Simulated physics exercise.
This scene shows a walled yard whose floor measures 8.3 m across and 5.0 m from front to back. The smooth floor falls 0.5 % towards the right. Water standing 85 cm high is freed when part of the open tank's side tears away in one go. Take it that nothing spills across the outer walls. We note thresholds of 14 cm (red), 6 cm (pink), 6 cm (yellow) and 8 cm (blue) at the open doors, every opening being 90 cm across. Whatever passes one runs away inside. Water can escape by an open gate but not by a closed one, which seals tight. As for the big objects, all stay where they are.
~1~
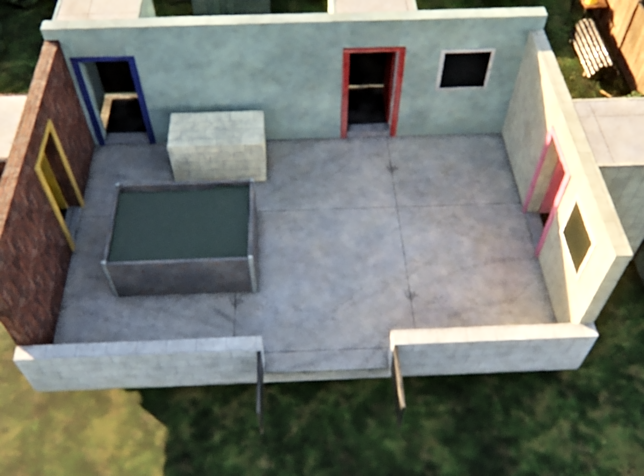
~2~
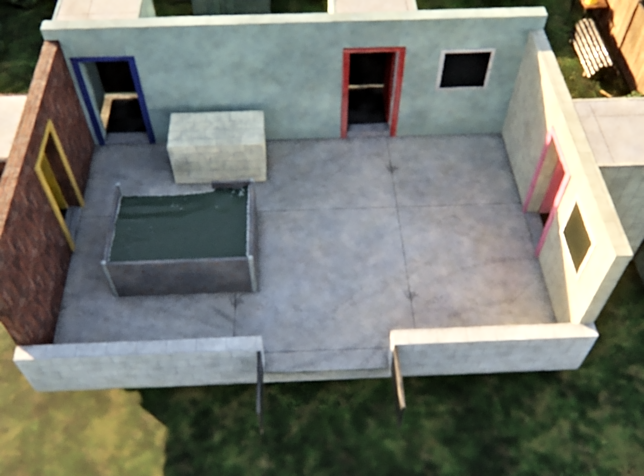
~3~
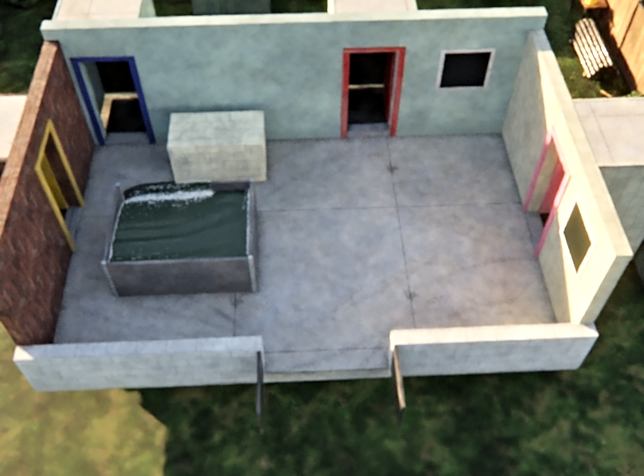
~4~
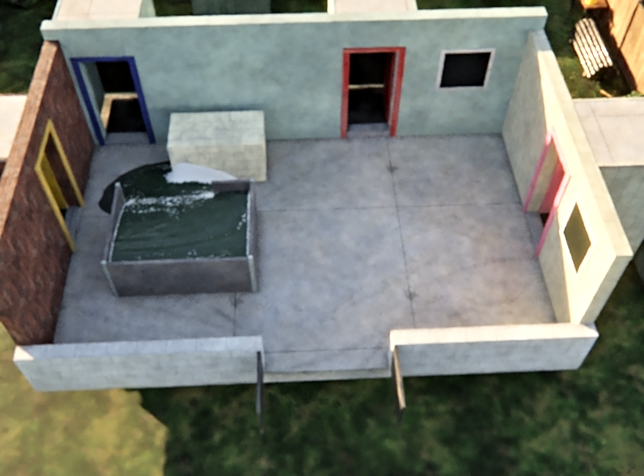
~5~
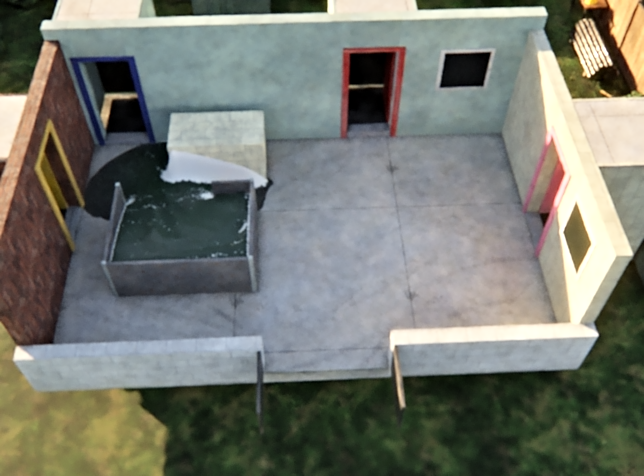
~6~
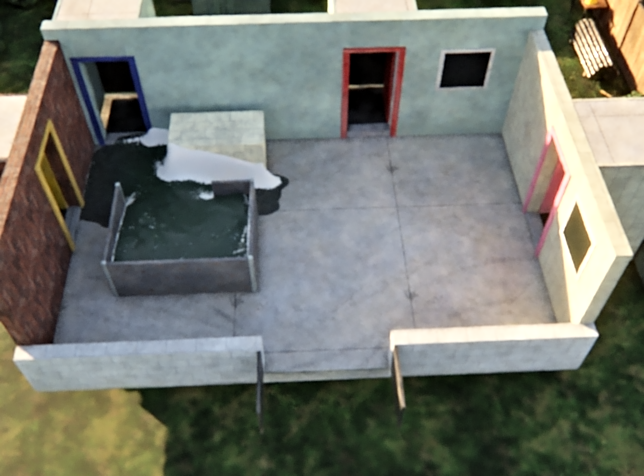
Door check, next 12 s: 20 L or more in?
Red door no, pink door yes, yellow door yes, blue door yes.
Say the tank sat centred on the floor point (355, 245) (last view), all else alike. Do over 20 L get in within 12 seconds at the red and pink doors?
So the red door tops the limit and the pink door tops the limit.
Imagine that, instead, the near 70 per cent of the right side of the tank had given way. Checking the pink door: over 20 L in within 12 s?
Then the pink door ends up out of bounds.
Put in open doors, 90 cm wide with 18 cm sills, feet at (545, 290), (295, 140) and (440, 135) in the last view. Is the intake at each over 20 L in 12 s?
Well, the first is on the low side, the second is on the low side, and the third is on the low side.
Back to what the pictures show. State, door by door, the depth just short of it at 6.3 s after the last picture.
Red 2 cm, pink 9 cm, yellow 9 cm, blue 13 cm.
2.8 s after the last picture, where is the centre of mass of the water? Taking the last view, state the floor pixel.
Roughly (236, 214).
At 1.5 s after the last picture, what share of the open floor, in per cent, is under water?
Wet share: Near 45 percent.
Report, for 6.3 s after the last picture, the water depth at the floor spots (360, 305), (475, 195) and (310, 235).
Taking the spots in order: 1 cm, 9 cm, 1 cm.
Then, 0.7 s after the last picture water covers 25 % of the floor and is deepest (60 cm) near (95, 150); red door not reached, pink door not reached, yellow door 3 cm at the sill, 0 L in, blue door 44 cm at the sill, 147 L in.
Then, 1.5 s after the last picture water covers 45 % of the floor and is deepest (42 cm) near (95, 150); red door 5 cm at the sill, 0 L in, pink door not reached, yellow door 6 cm at the sill, 0 L in, blue door 39 cm at the sill, 392 L in.
Then, 2.8 s after the last picture water covers 75 % of the floor and is deepest (26 cm) near (134, 182); red door 2 cm at the sill, 0 L in, pink door 12 cm at the sill, 15 L in, yellow door 10 cm at the sill, 6 L in, blue door 26 cm at the sill, 615 L in.
Then, 6.3 s after the last picture water covers 85 % of the floor and is deepest (13 cm) near (92, 163); red door 2 cm at the sill, 0 L in, pink door 9 cm at the sill, 48 L in, yellow door 9 cm at the sill, 50 L in, blue door 13 cm at the sill, 778 L in.
Then, 11.3 s after the last picture water covers 95 % of the floor and is deepest (10 cm) near (527, 227); red door 5 cm at the sill, 0 L in, pink door 9 cm at the sill, 58 L in, yellow door 5 cm at the sill, 60 L in, blue door 7 cm at the sill, 793 L in.
